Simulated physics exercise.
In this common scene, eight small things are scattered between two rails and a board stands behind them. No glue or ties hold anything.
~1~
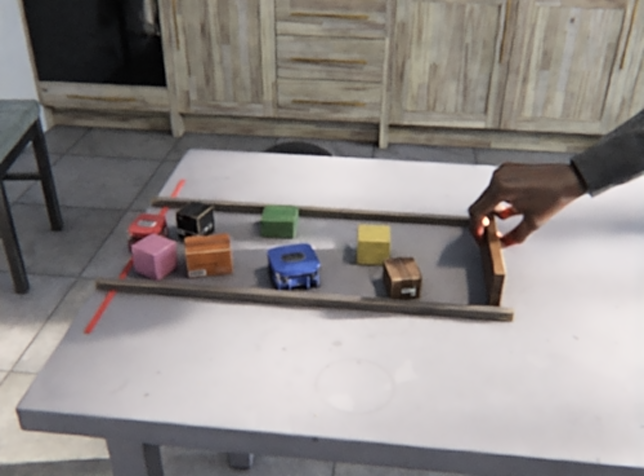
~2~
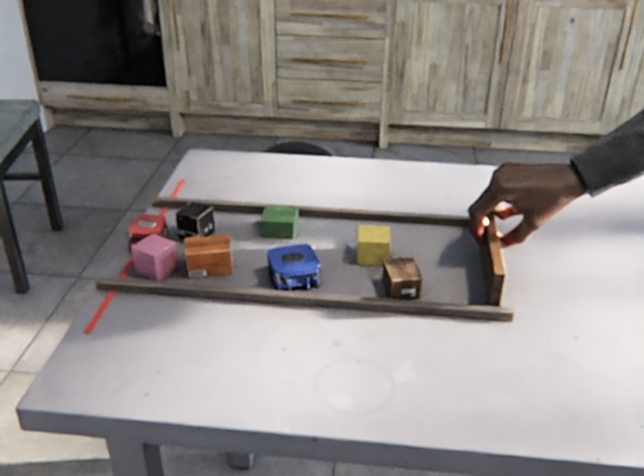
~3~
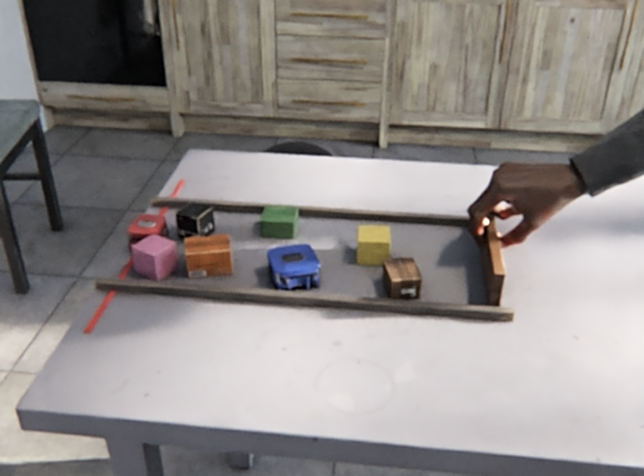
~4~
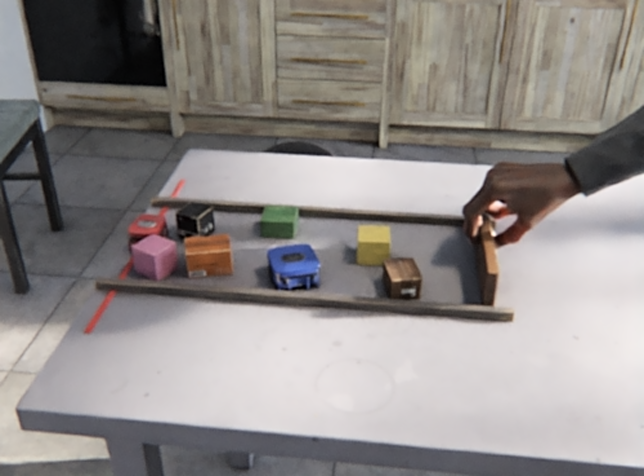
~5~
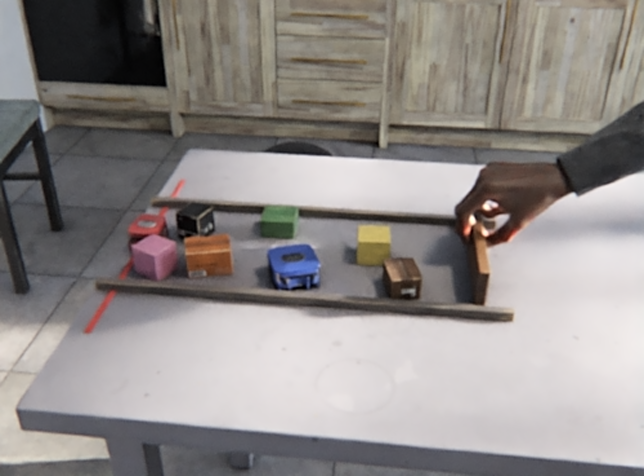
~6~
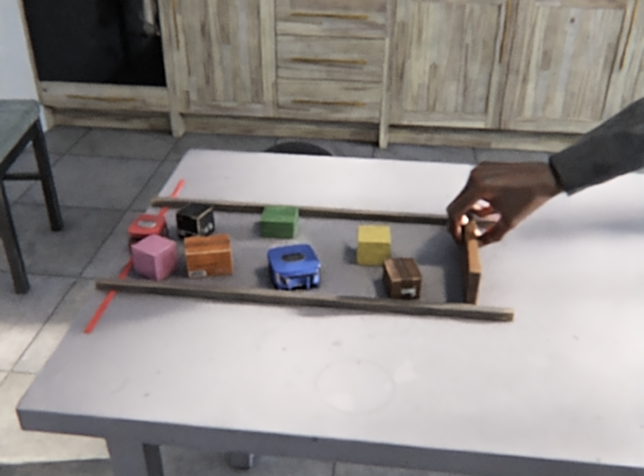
A dark-skinned hand in a grey sleeve grips an upright wooden board at the right of a pale table, seen from above in a room with wooden cabinets. Between two rails sit red, pink, black, orange, green, blue, yellow and brown objects, with red tape at the left. The hand stays still, then slides the board slightly left, while the objects and camera remain still.
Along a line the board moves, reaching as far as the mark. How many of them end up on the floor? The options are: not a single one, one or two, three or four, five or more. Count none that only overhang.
Answer: Five or more.
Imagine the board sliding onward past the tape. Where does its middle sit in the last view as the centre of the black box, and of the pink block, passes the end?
Its middle is about (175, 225) and about (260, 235).
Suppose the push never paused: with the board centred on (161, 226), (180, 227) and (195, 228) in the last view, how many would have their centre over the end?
Counts by place: 5 / 3 / 3.
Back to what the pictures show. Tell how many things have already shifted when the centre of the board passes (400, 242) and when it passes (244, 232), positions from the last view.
By then 1, and later 7.
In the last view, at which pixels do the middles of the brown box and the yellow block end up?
Same order as the question: First (113, 257), second (129, 228).
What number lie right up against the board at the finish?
Number in contact with it: 3.
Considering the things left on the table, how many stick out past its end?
Overhang count: 3.
Soon after, none off yet; red case at rest near (148, 234); pink block at rest near (155, 257); black box at rest near (196, 222).
In the end, the number that fall off is five or more; gone, blue case, orange box, black box, pink block and red case.
